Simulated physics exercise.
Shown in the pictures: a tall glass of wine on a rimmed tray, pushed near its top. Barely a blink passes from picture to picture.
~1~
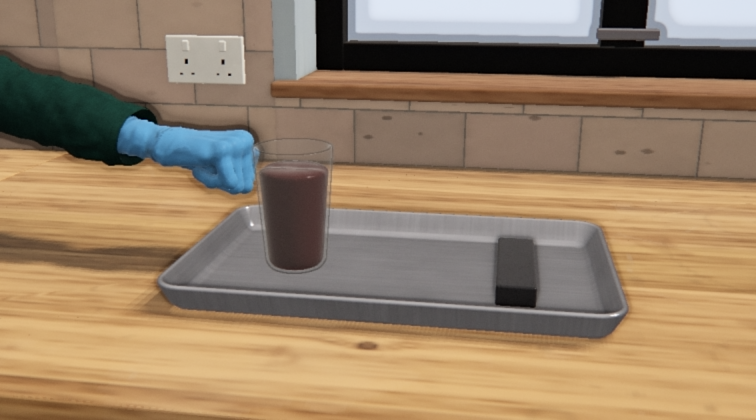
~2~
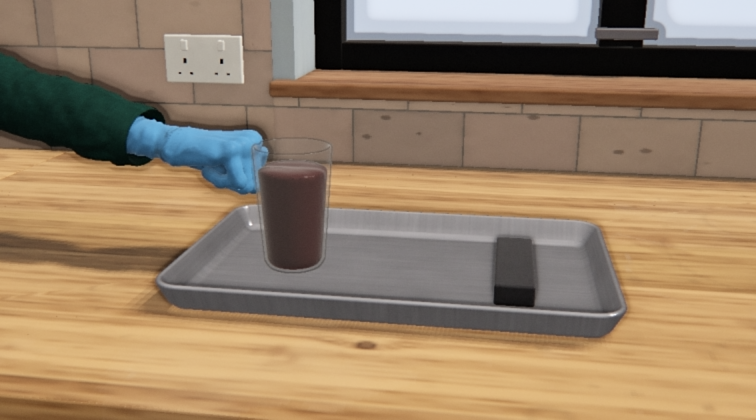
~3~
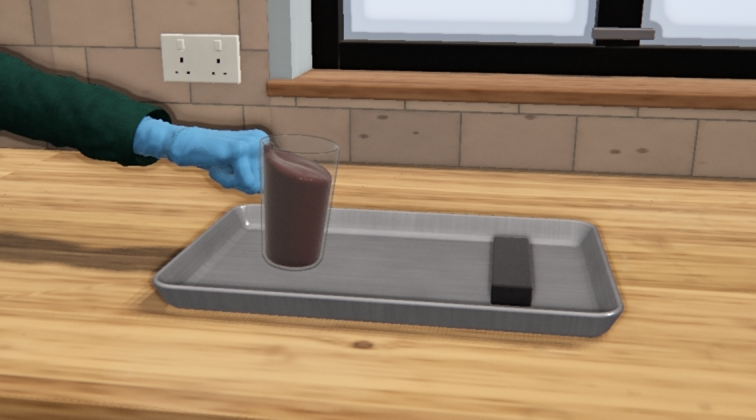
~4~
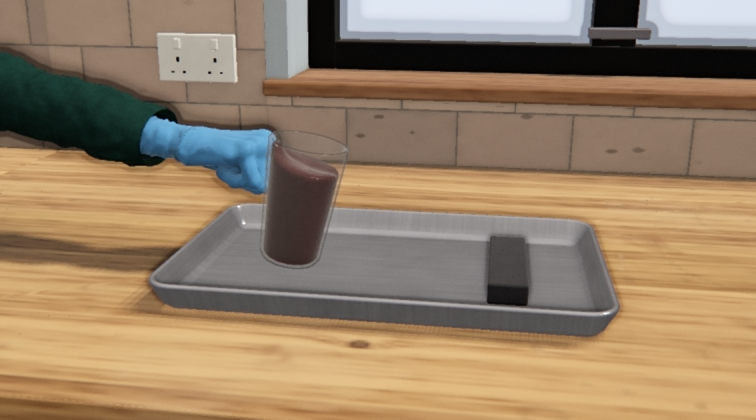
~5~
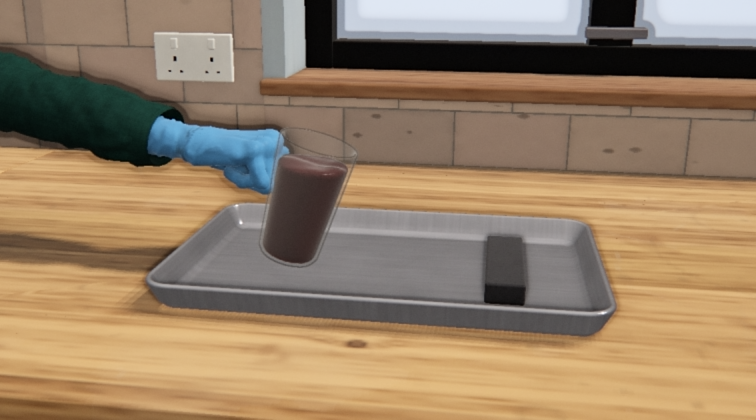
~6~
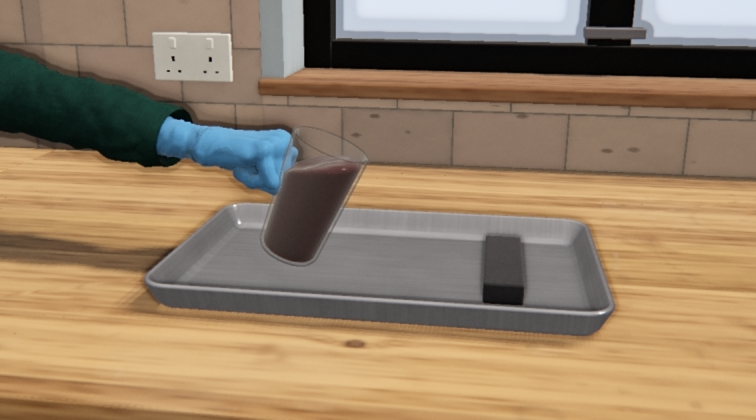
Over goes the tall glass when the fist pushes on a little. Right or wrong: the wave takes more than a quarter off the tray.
Wrong.
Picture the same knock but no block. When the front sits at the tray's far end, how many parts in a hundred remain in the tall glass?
Some 60 per cent.
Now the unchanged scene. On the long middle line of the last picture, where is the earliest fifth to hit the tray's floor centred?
Landing point, centre line: Approx. (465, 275).
A moment on, the tall glass lies on its side and 99 per cent is in the glass, 0 on the tray and 0 above or beyond its rim.
Next, the tall glass lies on its side and 63 per cent is in the glass, 30 on the tray and 8 above or beyond its rim.
Then the tall glass lies on its side and 38 per cent is in the glass, 45 on the tray and 18 above or beyond its rim.
Later the tall glass lies on its side and 20 per cent is in the glass, 69 on the tray and 10 above or beyond its rim.
Finally, 90 per cent is held by tray and glass, 10 is off the tray.
